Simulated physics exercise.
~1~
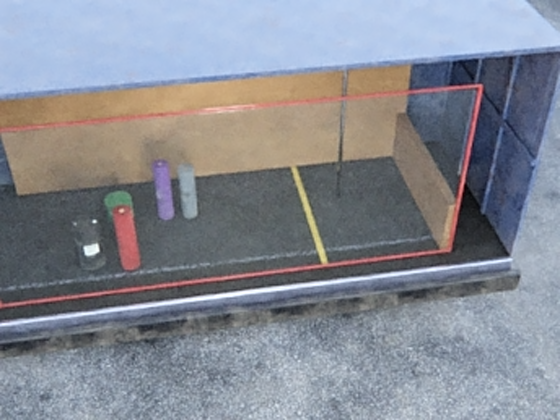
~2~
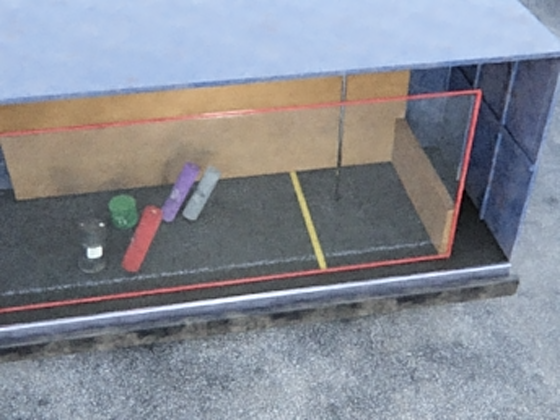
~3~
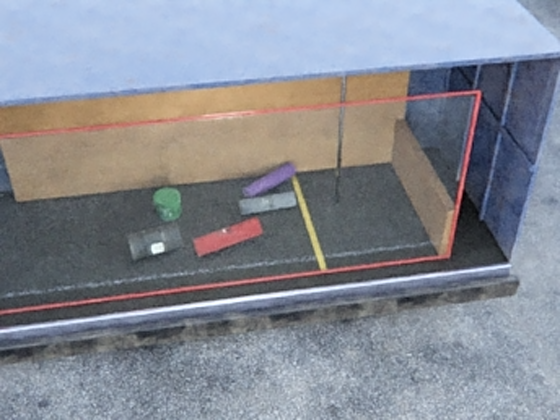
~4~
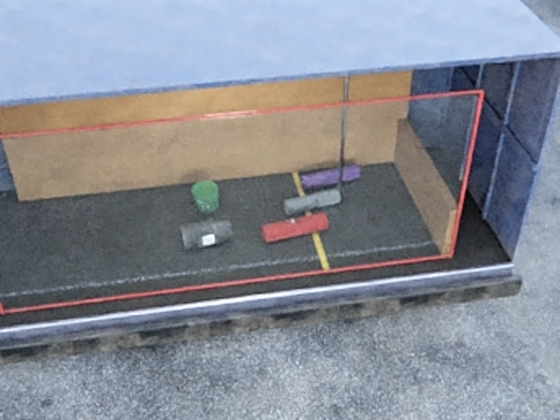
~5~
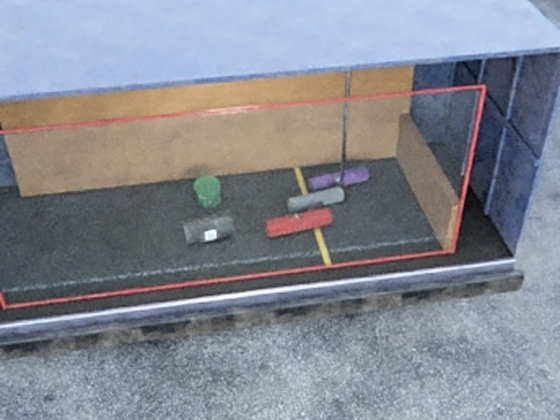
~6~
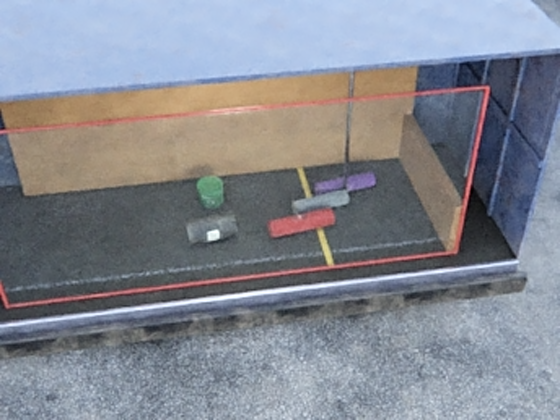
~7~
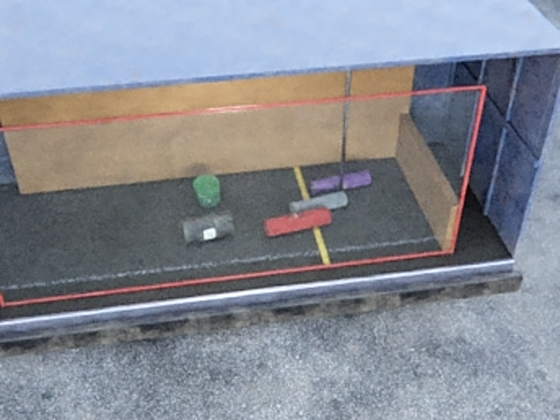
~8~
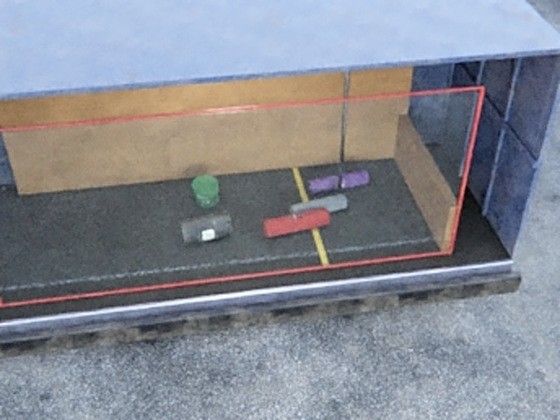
At first, a purple roll, a red roll, a grey roll and a dark drum stand upright beside a green bucket on the dark floor of an open bay, left of a yellow line. The rolls then tip over to the right, and the drum topples as well. Lying on their sides, they slide rightward toward the line, while the bucket glides along upright. Soon everything comes to rest, with only a slight sway of the view. The purple and grey rolls end beyond the line, while the red roll, drum and bucket stop short, the red one lying right at its edge.
